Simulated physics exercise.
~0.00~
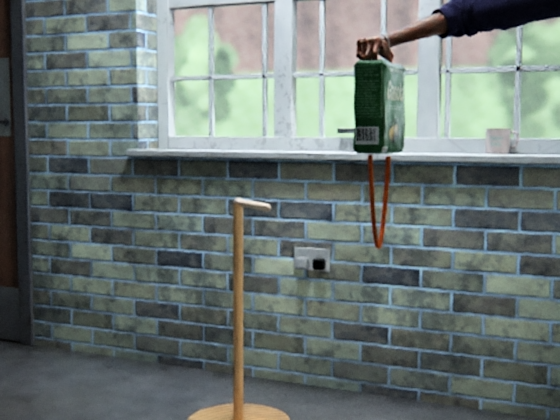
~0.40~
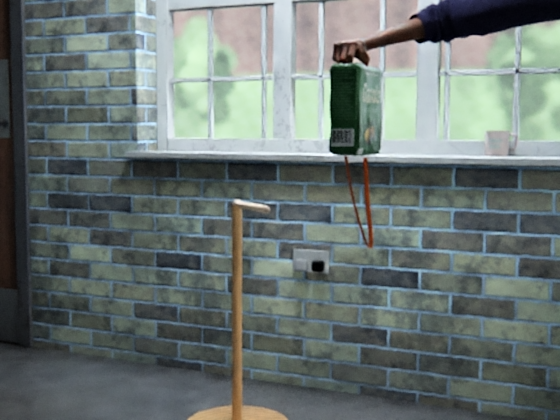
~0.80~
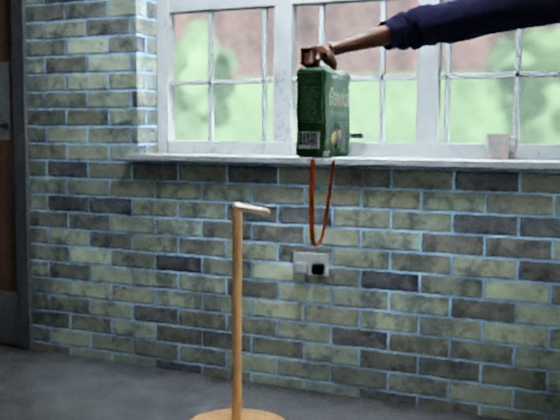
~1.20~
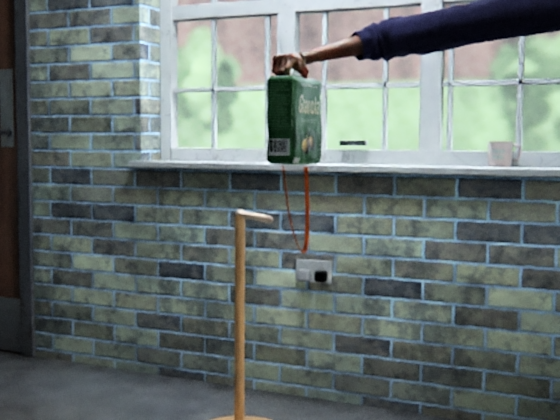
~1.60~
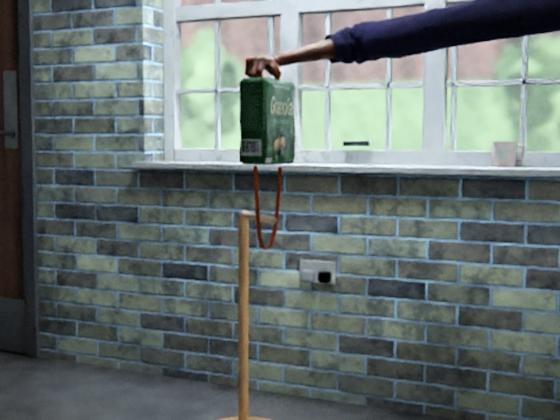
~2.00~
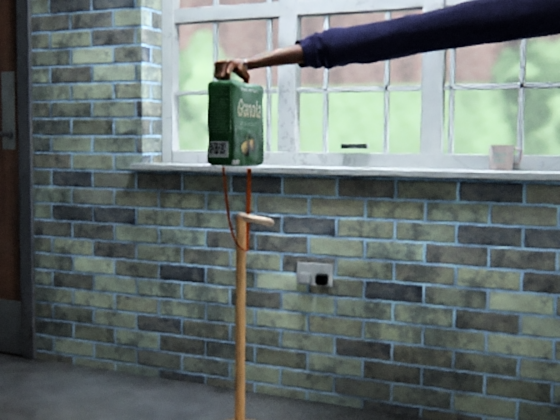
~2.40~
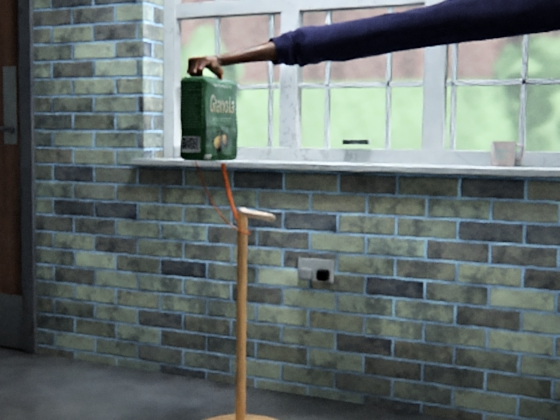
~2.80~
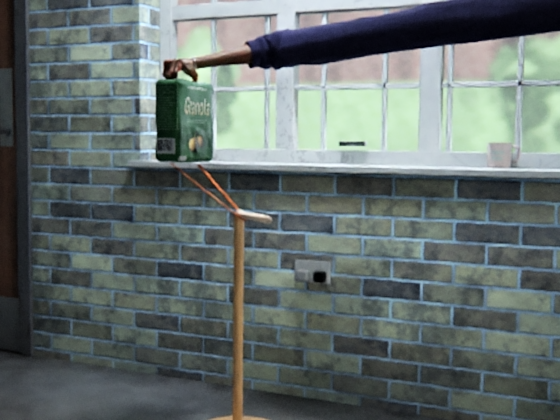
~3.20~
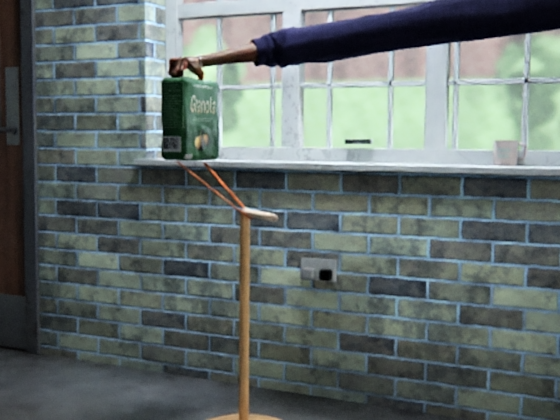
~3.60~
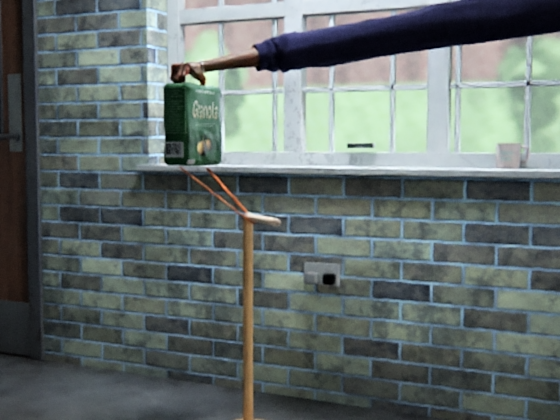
A green bag carried left by a hand catches its orange loop on a wooden post.
